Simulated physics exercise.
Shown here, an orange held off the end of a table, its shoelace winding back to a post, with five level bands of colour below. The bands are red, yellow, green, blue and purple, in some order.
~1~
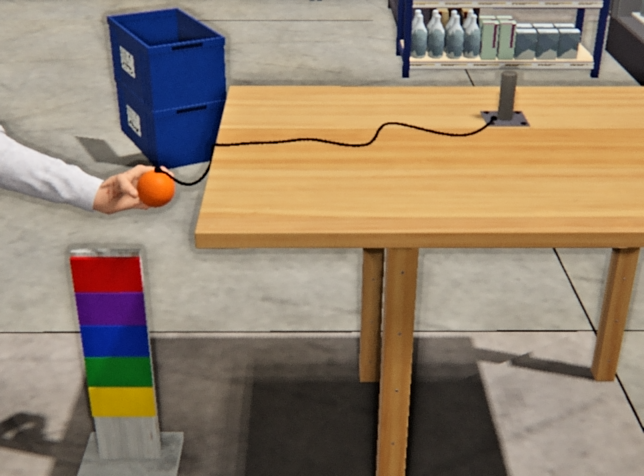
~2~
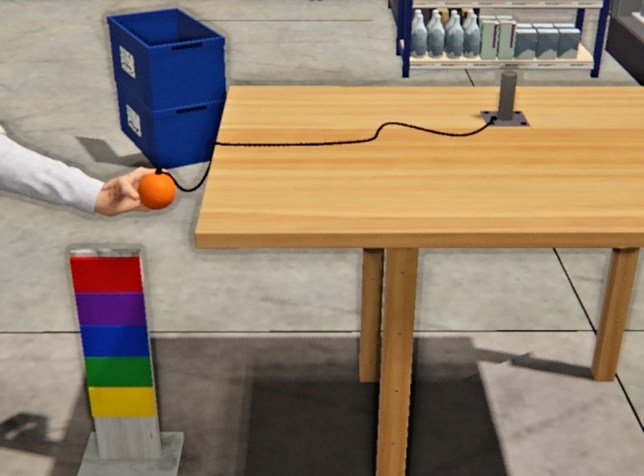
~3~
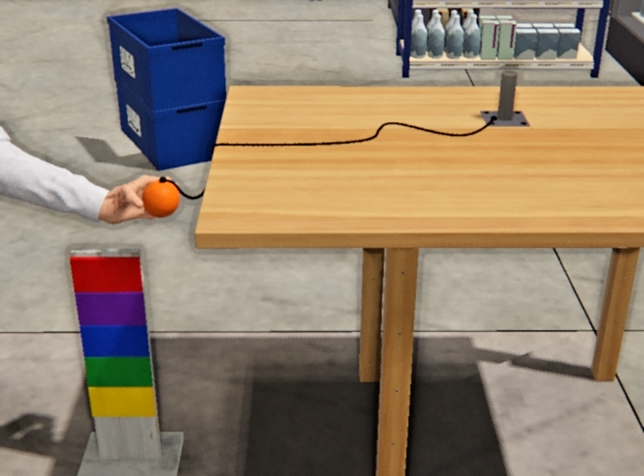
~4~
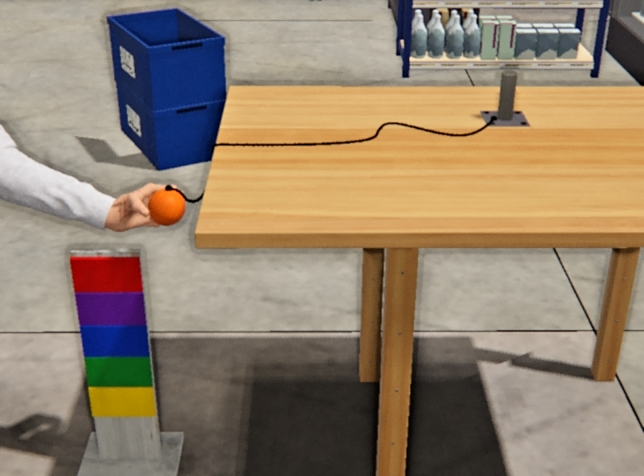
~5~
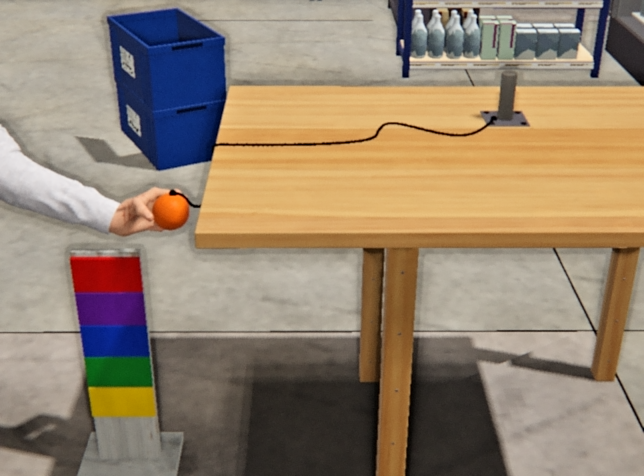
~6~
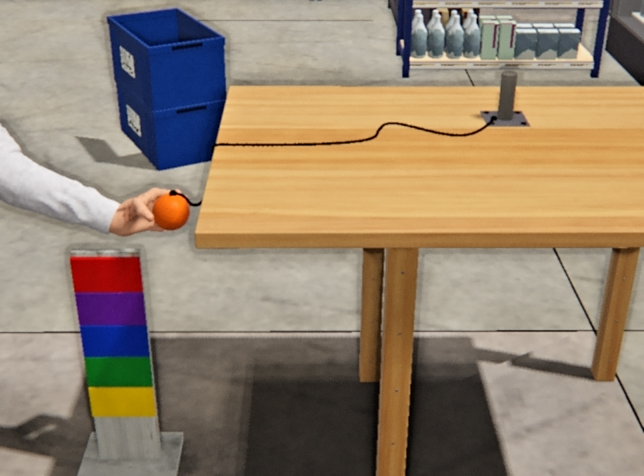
In a concrete-floored workshop seen from slightly above, a hand in a white sleeve reaches in from the left, holding an orange beside a wooden table. A dark cord winds across the tabletop to a small grey post, with blue crates behind and a stand banded red, purple, blue, green and yellow below. The hand moves the orange slightly down and right, then stays still, the camera fixed.
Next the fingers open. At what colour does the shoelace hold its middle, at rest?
The purple one.
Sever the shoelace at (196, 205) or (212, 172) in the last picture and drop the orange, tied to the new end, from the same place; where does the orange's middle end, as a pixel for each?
In that order: (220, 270) and (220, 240).
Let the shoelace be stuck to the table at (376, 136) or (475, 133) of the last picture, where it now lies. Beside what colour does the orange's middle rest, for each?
Try by try: Red; purple.
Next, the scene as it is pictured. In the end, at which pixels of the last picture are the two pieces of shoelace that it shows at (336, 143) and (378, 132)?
Near (275, 128) and (330, 125).
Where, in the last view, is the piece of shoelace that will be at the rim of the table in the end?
At (279, 145), roughly.
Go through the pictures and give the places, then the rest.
The first picture shows orange (156, 189); red (106, 276); purple (110, 310); blue (115, 342); green (118, 373); yellow (122, 403).
The second picture shows orange (157, 191); shoelace through (479, 131) (409, 126) (369, 140) (287, 145) (213, 159).
The third picture shows orange (161, 199).
The fourth picture shows orange (167, 207); shoelace through (479, 131) (409, 126) (366, 140) (286, 145) (214, 160).
The fifth picture shows orange (171, 212).
The sixth picture shows orange (171, 212); shoelace through (479, 131) (409, 126) (366, 140) (286, 145) (214, 160).
Soon after, orange near (224, 281); level with red.
After that, orange near (244, 291); level with purple.
In the end, orange near (222, 286); level with purple. The shoelace holds its middle at purple.
